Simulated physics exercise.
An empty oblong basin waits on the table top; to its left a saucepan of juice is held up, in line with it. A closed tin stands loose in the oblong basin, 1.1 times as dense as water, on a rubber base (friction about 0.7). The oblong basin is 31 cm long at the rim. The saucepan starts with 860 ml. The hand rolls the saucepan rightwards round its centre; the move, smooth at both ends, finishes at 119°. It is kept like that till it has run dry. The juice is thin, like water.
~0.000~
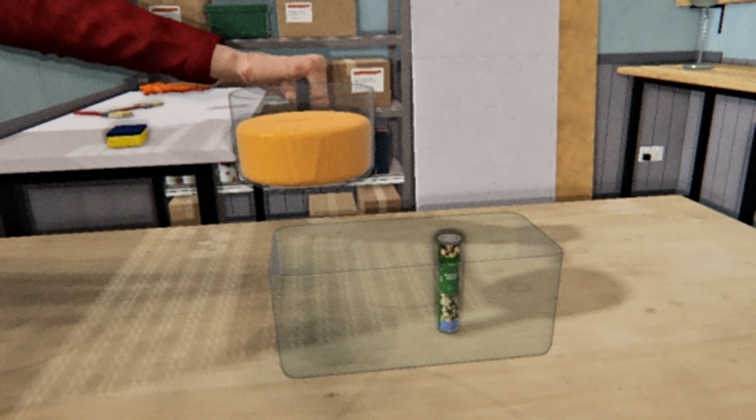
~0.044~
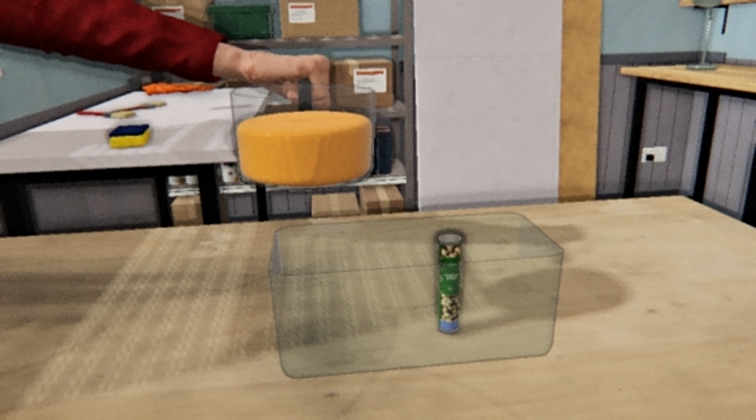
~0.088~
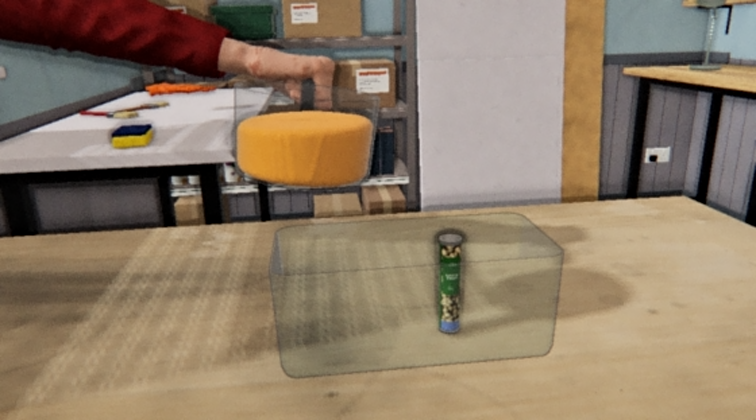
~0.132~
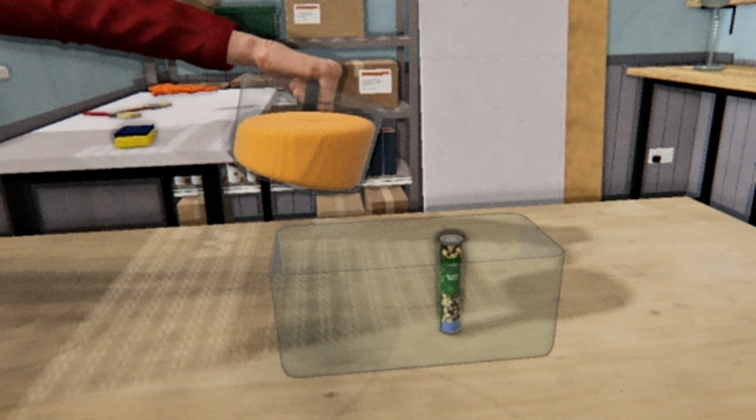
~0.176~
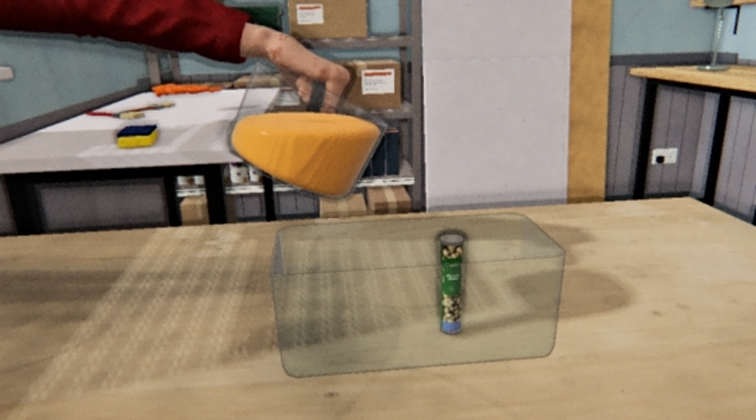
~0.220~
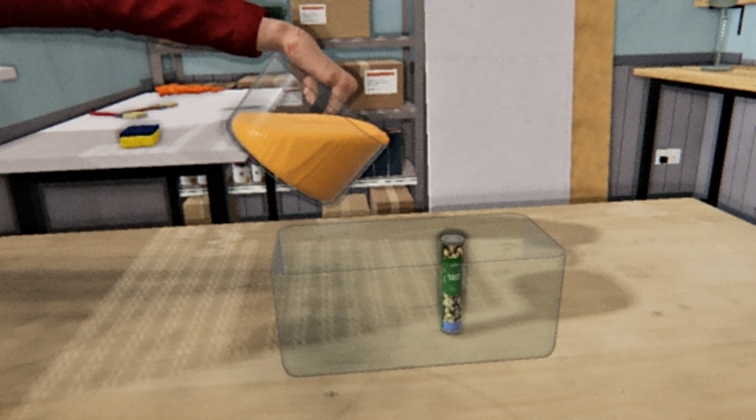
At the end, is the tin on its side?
It topples.
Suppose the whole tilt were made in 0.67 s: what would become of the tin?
The tin falls.
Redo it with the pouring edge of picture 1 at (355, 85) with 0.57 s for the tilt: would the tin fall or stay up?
Then it topples.
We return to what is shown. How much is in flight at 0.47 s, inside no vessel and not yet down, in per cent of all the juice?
Near 38 in a hundred.
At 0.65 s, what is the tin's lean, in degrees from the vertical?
About 15°.
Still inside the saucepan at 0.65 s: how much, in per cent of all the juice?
Near 2 in a hundred.
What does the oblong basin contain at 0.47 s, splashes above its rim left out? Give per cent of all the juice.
About 40 per cent.
After 0.47 s the tilt is 113° and 22 per cent is still to pour; the tin stands where it began.
After 0.65 s the tilt is 119° and 2 per cent is still to pour; the tin leans 15°.
After 0.84 s the tilt is 119° and 0 per cent is still to pour; the tin leans 8°.
After 1.05 s the tilt is 119° and 0 per cent is still to pour; the tin lies on its side.
In the end the tin lies on its side.
